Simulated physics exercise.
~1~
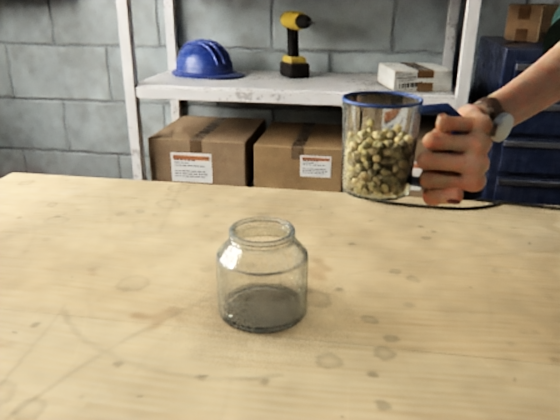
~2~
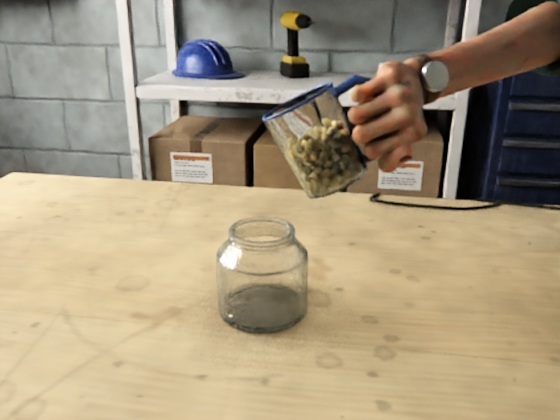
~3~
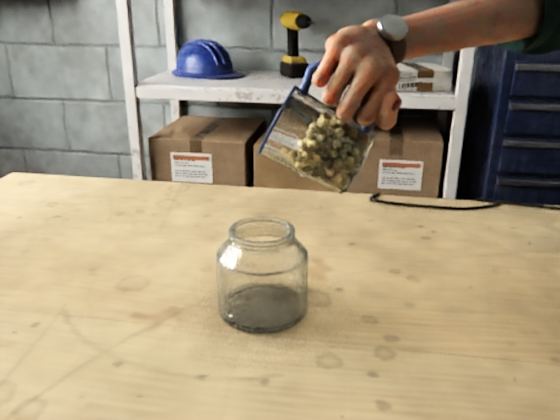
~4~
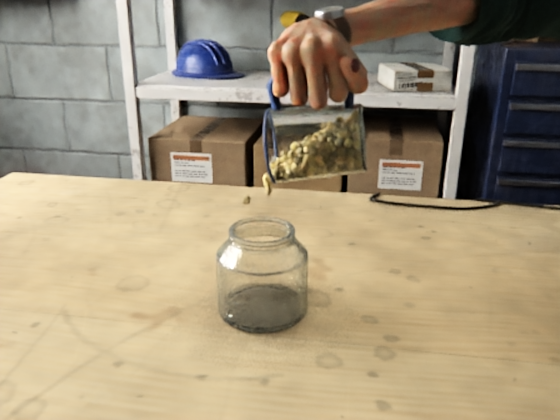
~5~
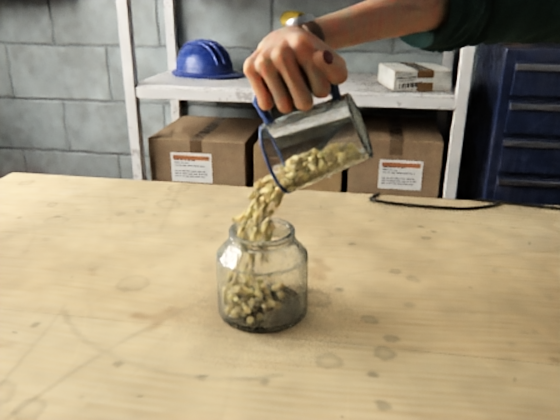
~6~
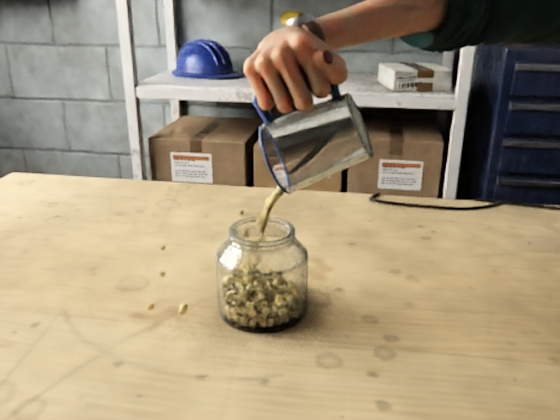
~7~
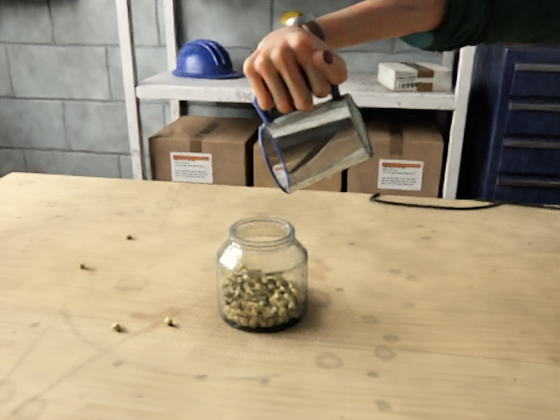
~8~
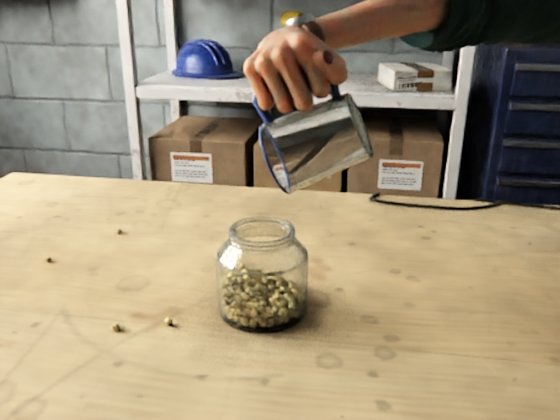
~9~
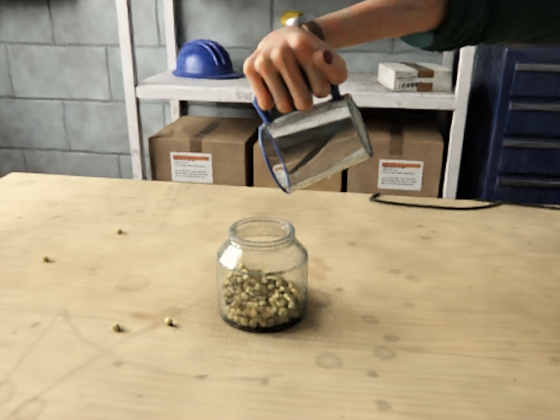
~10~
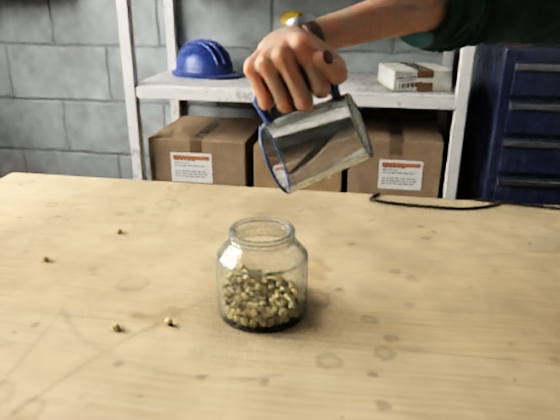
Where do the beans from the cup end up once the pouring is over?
Nearly all of them end up in the glass jar. Only a few stray beans lie on the table to its left, and the cup looks empty.
